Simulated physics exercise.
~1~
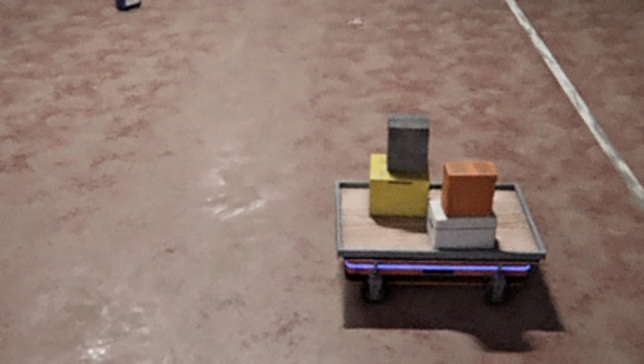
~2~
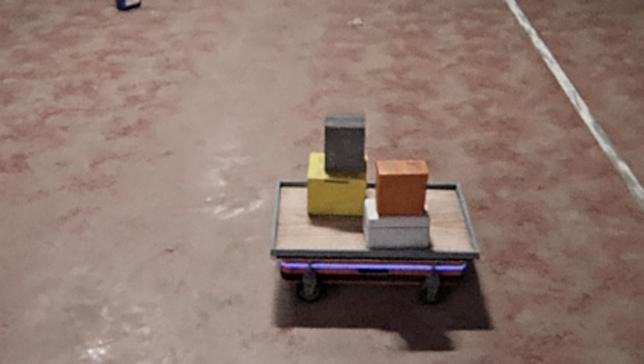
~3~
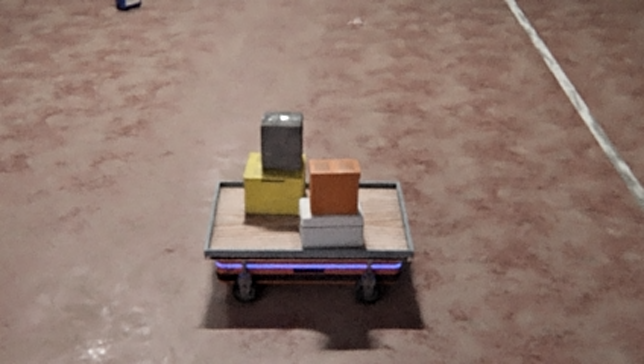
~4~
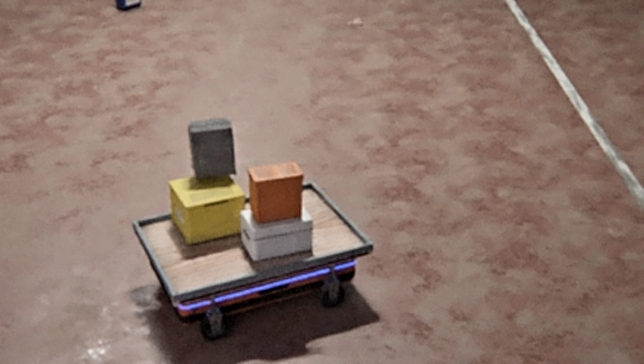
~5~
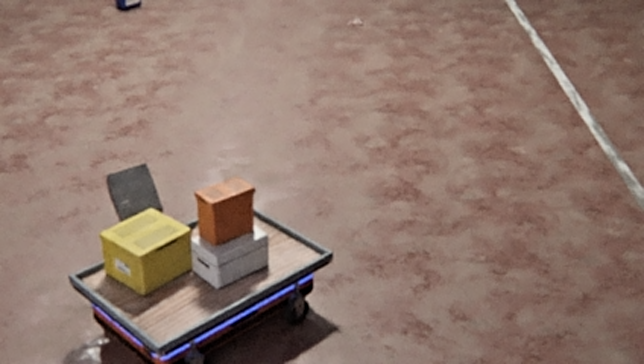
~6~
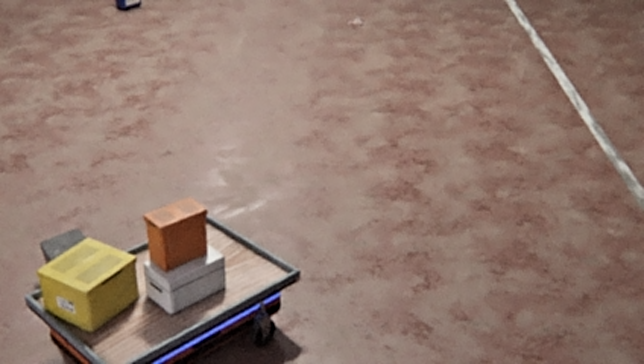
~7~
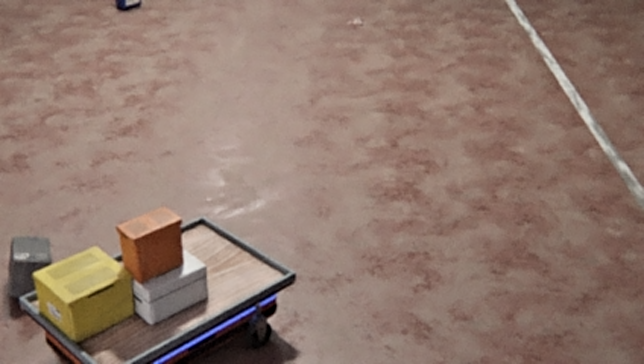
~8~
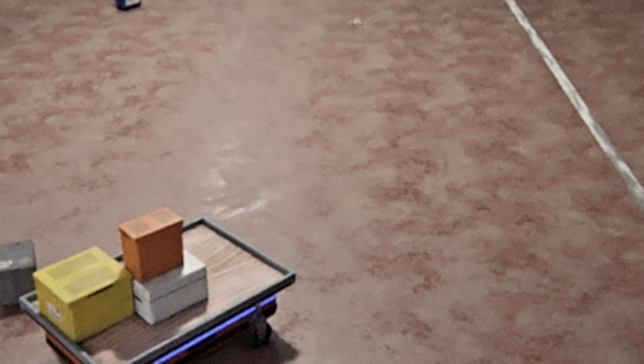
On a stained reddish floor, a cart rolls left, turns, and stops after dropping its grey box.
